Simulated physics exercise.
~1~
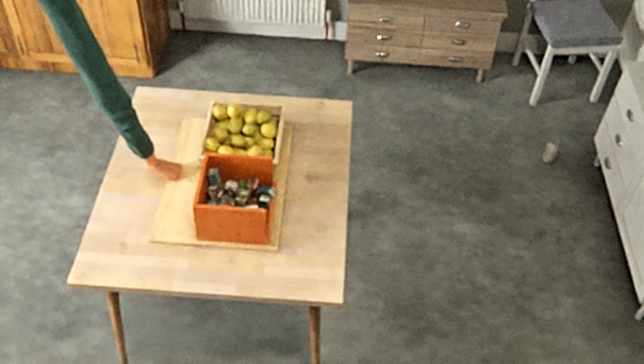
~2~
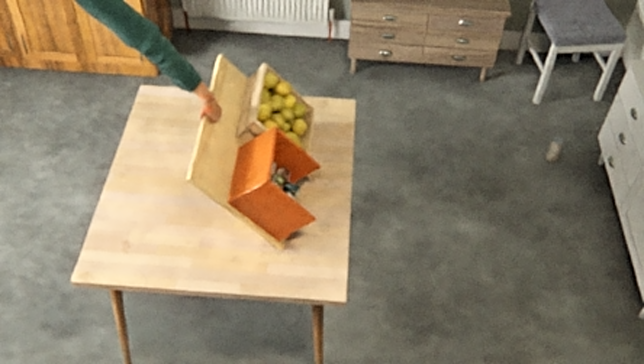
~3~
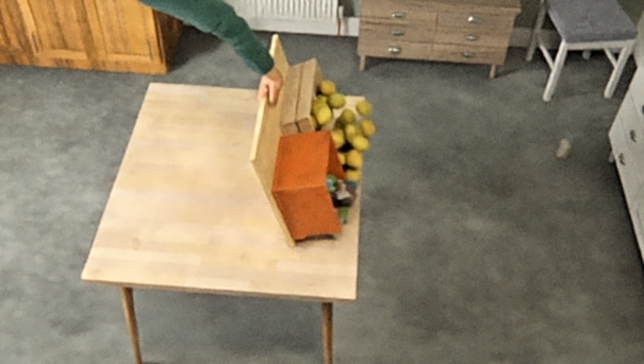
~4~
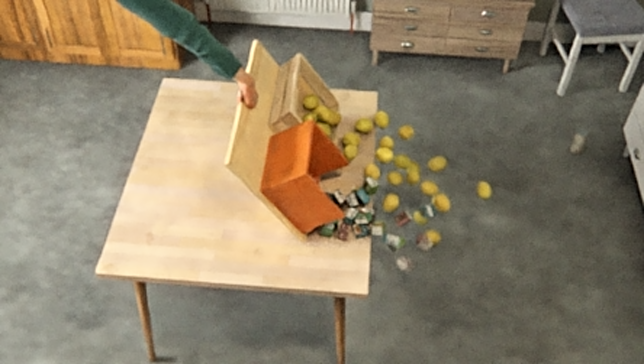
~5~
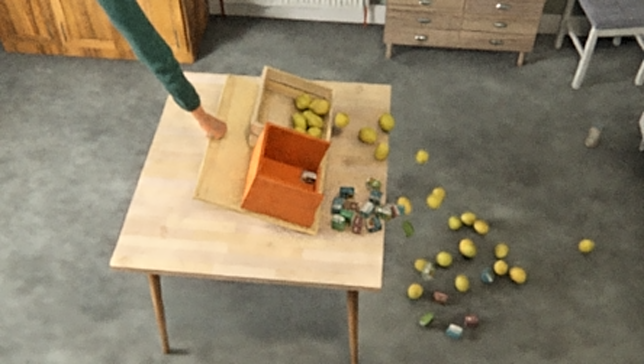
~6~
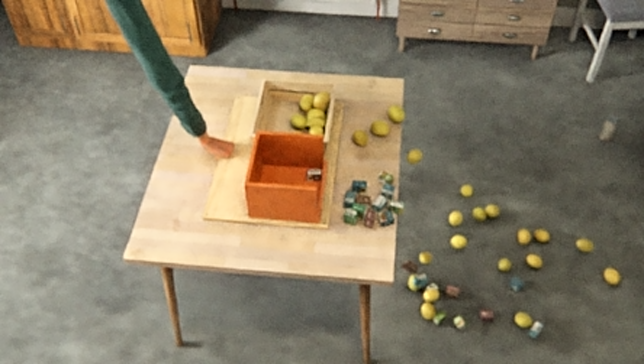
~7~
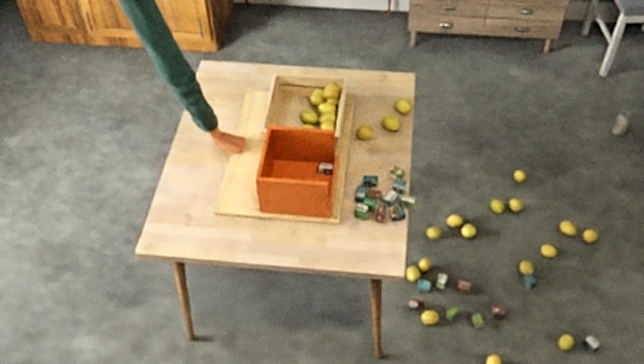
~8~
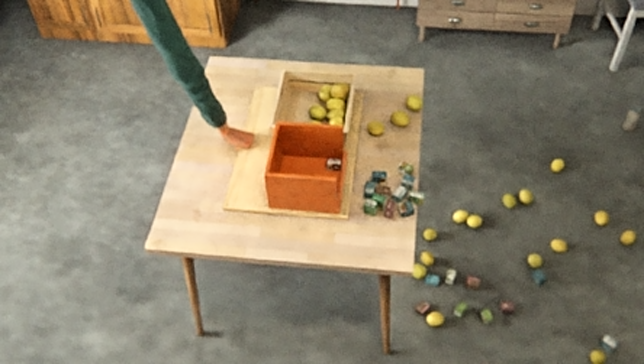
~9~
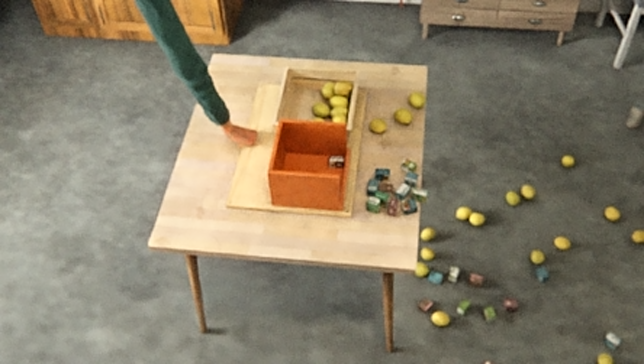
To begin with, a wooden crate of yellow-green fruit and an orange crate of small cartons sit on a board on a table, with a green-sleeved arm reaching to the board's left side. The hand lifts that side, and the board tips steeply to the right. Fruit starts tumbling out of the wooden crate, then both crates spill over the table's right edge. The hand lowers the board flat again while the spilled pieces scatter across the grey floor. Finally, some fruit remains in the wooden crate, the orange crate is nearly empty, and cartons lie heaped beside it.
